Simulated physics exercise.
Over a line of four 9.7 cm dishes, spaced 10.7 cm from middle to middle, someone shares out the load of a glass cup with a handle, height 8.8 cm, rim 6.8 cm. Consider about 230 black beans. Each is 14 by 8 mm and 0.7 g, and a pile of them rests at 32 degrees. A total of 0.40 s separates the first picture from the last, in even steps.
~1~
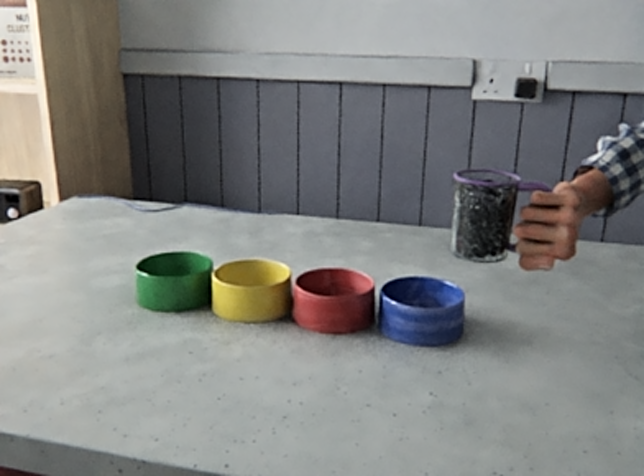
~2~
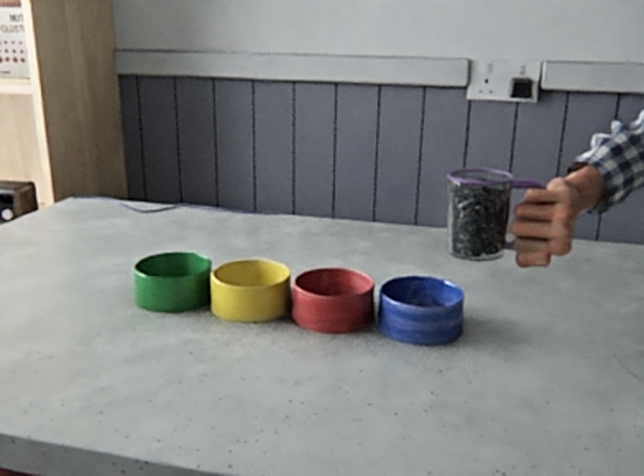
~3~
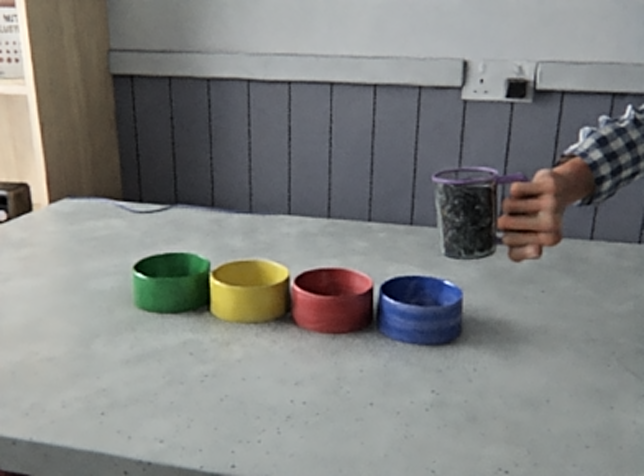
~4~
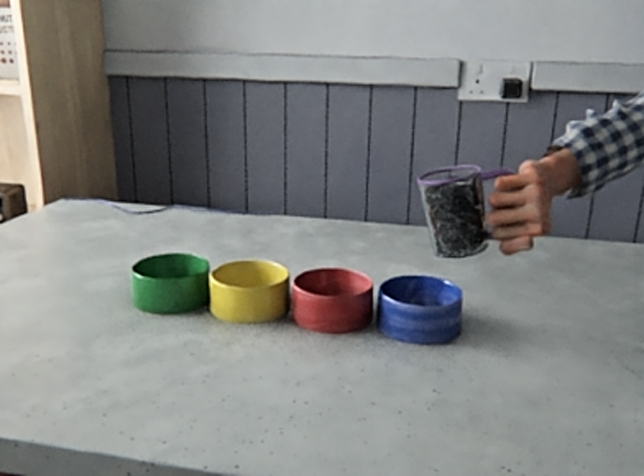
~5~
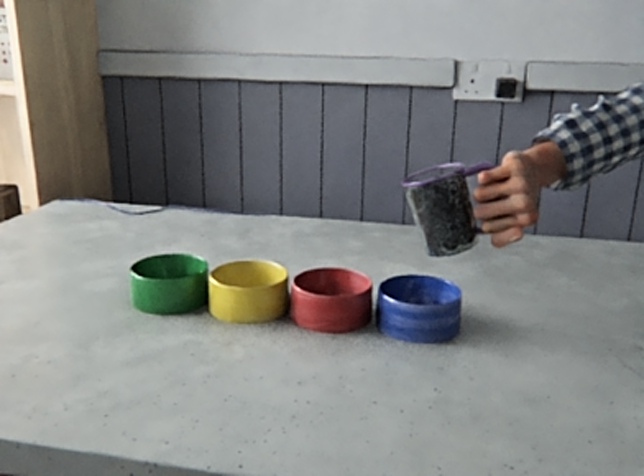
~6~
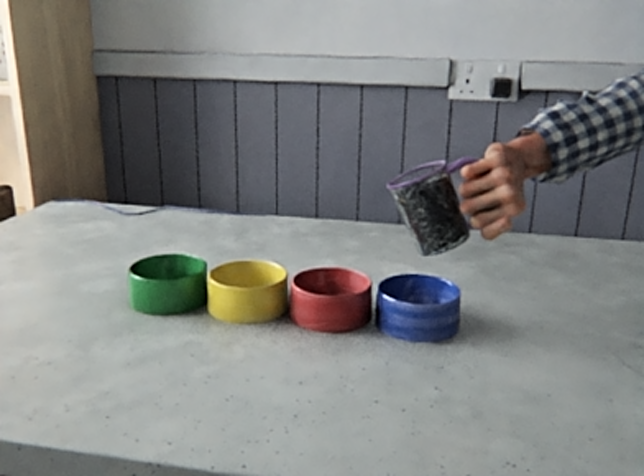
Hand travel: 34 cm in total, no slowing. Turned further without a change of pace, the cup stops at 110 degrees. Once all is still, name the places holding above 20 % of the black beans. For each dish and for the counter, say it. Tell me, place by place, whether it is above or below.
Red dish: Below the mark; blue dish: Below the mark; green dish: Above the mark; yellow dish: Above the mark; counter: Below the mark.
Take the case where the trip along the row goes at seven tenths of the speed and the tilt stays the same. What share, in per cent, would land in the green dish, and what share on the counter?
The shares would then be green 0 and counter 10.
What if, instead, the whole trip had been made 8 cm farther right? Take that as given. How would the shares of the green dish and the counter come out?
I'd expect green at 0 and the counter at 10.
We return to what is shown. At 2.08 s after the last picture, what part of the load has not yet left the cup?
Estimate: Around 0 % of the load.
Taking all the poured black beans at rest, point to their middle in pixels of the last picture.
Once everything settles, the centre is around (187, 290).
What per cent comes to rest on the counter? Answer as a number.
Roughly 10 percent.
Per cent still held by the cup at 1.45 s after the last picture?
Around 30 in a hundred.
Then, 0.87 s after the last picture, tilt 89 degrees; cup holds 95 %, yellow 5 %.
Then, 1.45 s after the last picture, tilt 110 degrees; cup holds 30 %, green 15 %, yellow 40 %.
Then, 2.08 s after the last picture, tilt 110 degrees; cup holds 0 %, green 50 %, yellow 40 %.
In the end, red 0 %, blue 0 %, green 50 %, yellow 40 %, counter 10 %.
